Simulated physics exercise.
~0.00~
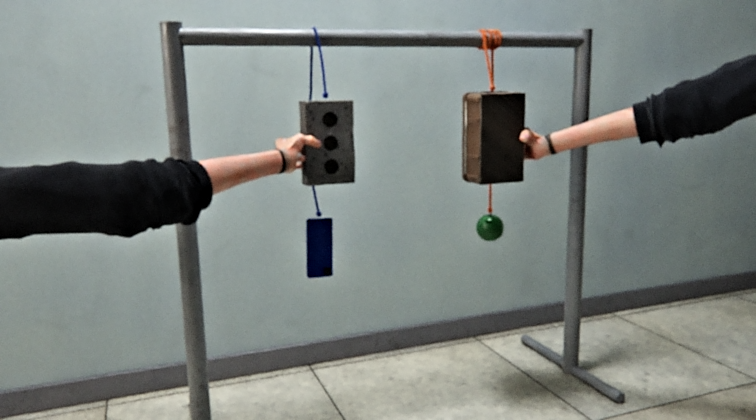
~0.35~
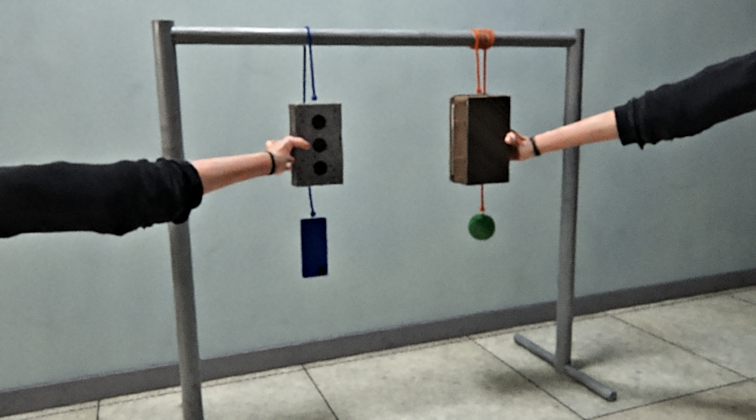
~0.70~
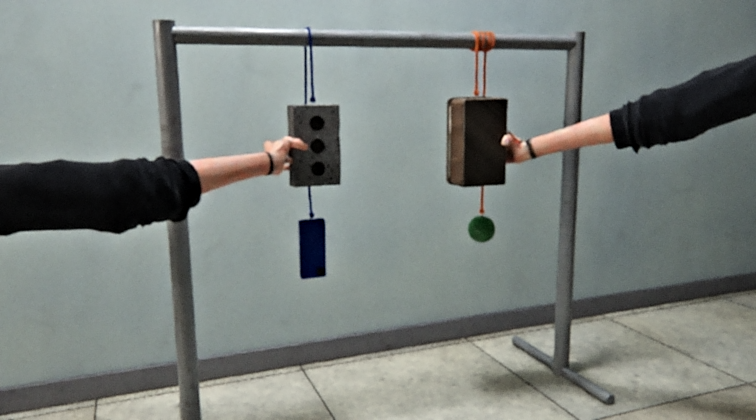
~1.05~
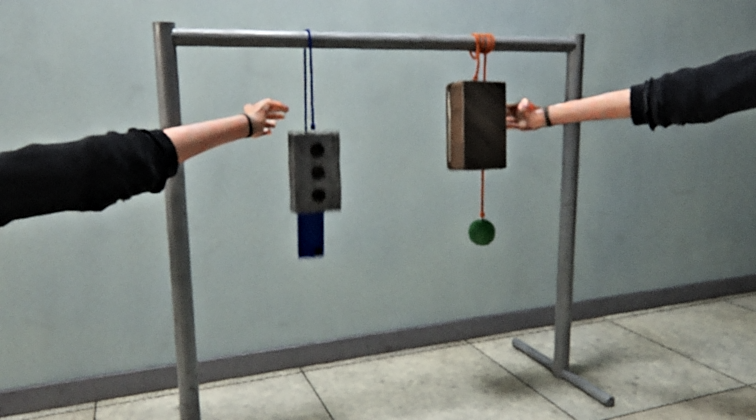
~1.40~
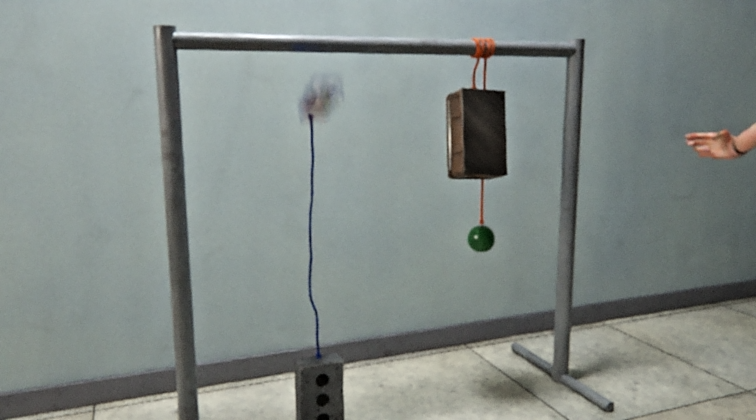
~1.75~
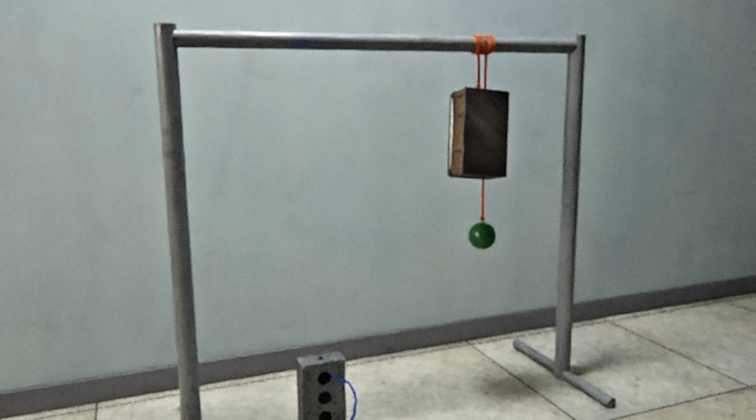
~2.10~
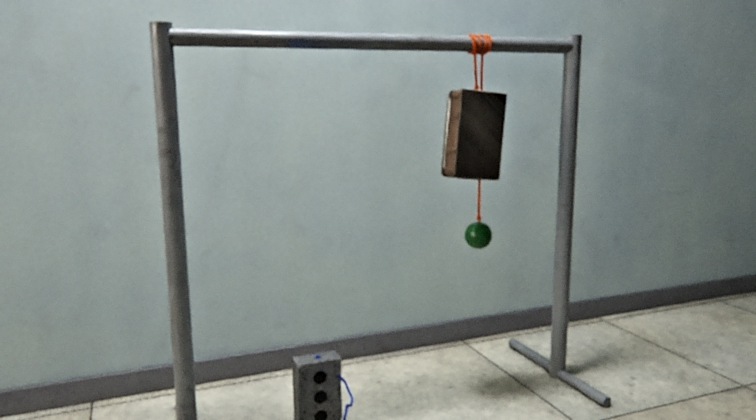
Two dark-sleeved arms reach in from either side of a grey metal rail, seen from the front by a slightly swaying camera in a room with a pale wall and tiled floor. The left hand holds a grey paver with dark round spots on a blue cord, a blue phone-like slab dangling below it, while the right holds a dark brown case on an orange cord above a green ball. Both hands let go and draw back. The paver drops as the blue slab shoots up towards the rail, and the cord slips off. The paver ends on the floor, while the case stays hanging.
